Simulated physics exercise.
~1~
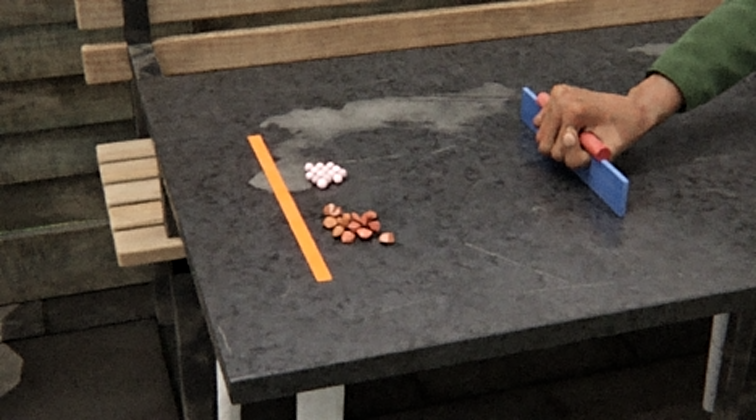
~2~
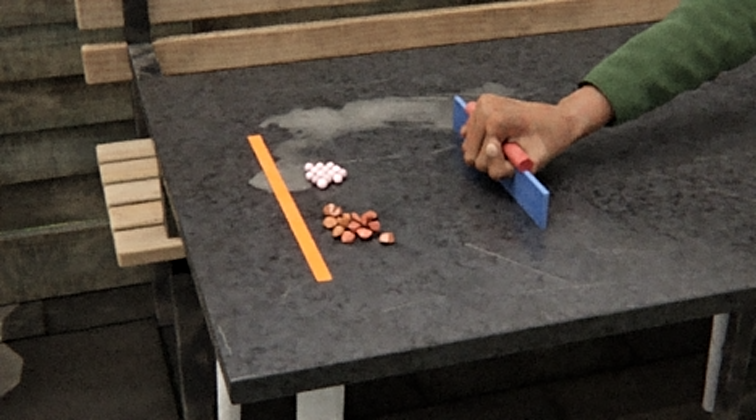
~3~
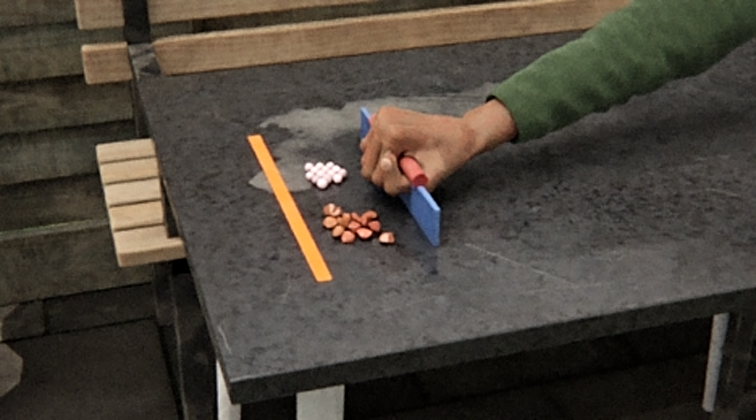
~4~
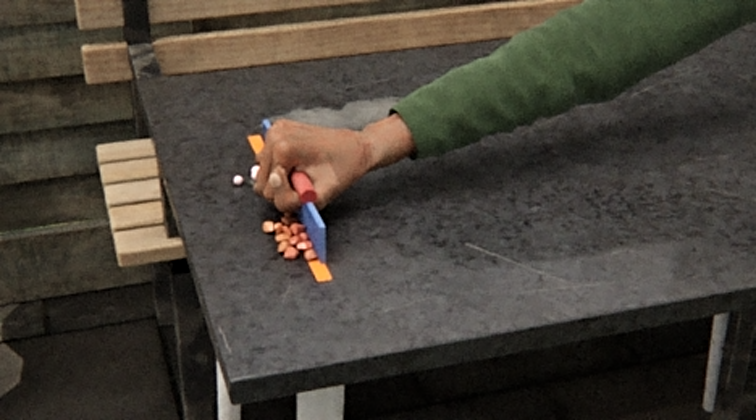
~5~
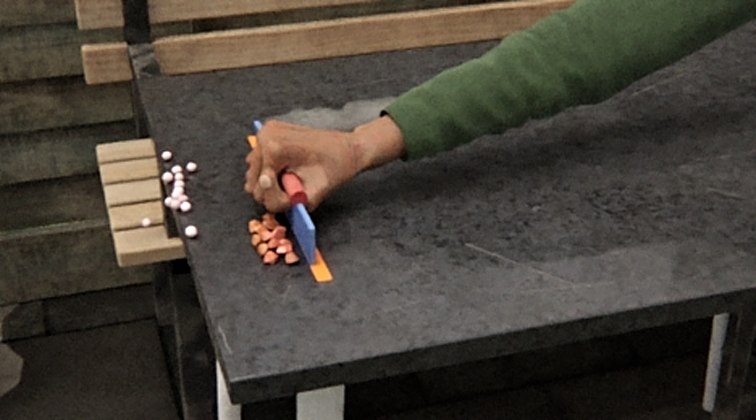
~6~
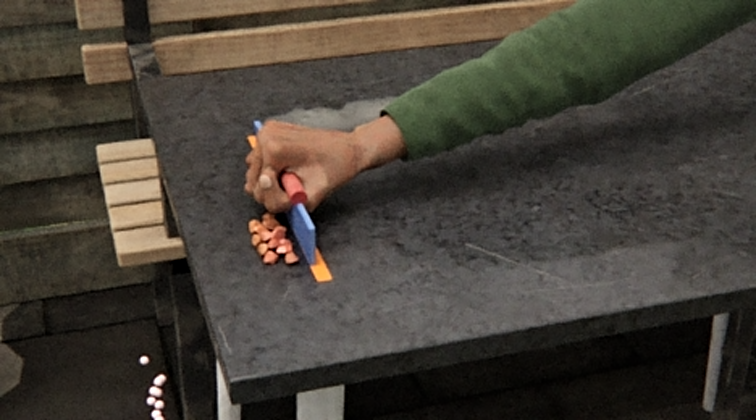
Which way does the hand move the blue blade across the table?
The hand moves the blue blade to the left, until it stops at the orange strip.
